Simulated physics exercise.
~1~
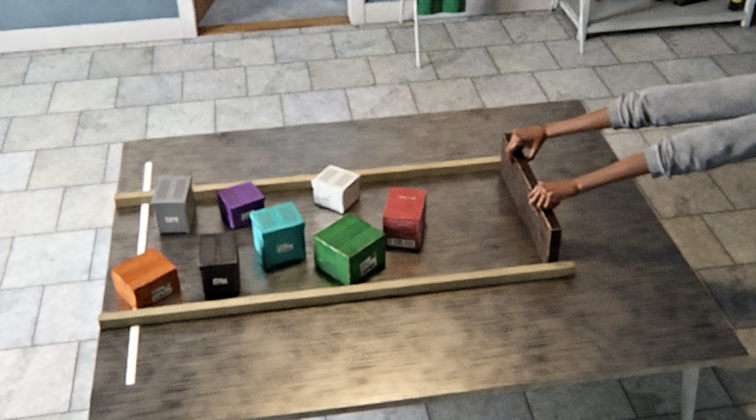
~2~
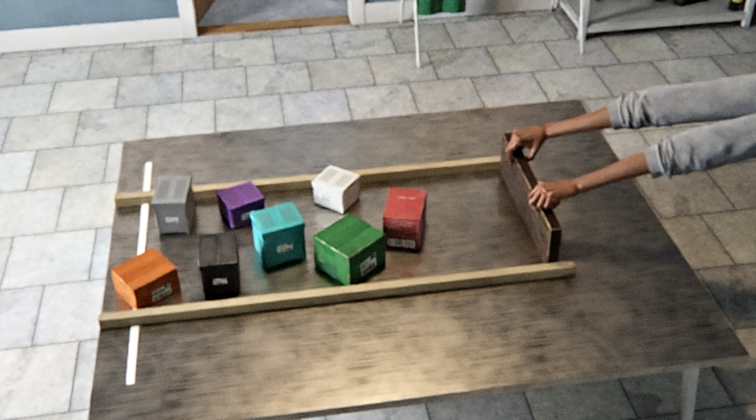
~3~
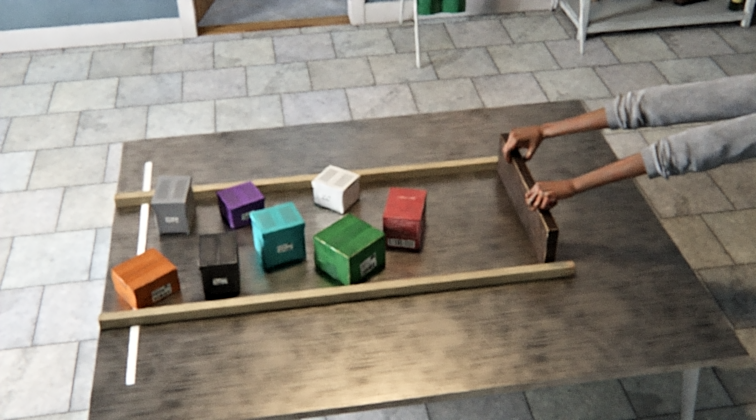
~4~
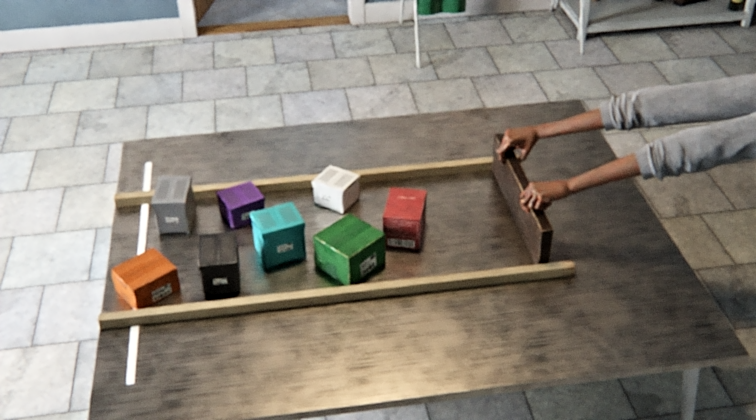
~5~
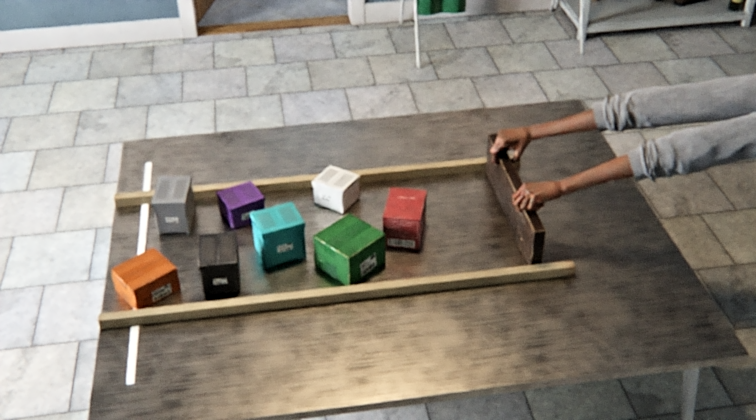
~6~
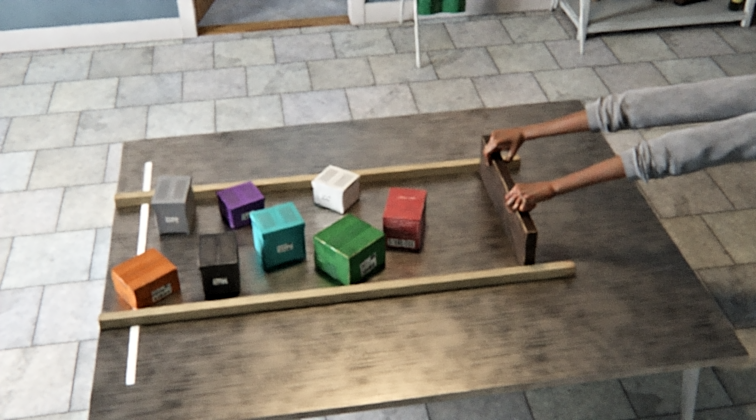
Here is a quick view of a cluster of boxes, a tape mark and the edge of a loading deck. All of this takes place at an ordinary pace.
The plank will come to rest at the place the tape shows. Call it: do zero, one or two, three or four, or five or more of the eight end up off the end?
Five or more end up off it.
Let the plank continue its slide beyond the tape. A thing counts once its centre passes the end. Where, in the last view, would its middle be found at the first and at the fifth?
I'd put the first at about (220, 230) and the next at about (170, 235).
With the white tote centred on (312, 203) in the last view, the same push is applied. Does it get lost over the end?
In this case the white tote does not drop.
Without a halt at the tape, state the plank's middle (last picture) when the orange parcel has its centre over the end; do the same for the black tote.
Middle: Roughly (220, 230); roughly (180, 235).
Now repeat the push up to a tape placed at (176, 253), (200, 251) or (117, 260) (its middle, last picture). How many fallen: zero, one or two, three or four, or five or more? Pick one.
Three to four; one or two; five or over.
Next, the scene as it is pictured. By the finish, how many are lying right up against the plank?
It's 3 of them.
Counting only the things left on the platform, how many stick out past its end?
Overhang count: 3.
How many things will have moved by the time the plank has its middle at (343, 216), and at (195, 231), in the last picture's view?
I count 4 first and 8 after.
A little later, none off yet; orange parcel at rest near (146, 279); grey tote at rest near (175, 205); black tote at rest near (220, 264).
When it is over, the number that fall off is five or more; down, turquoise tote, purple tote, black tote, grey tote and orange parcel.
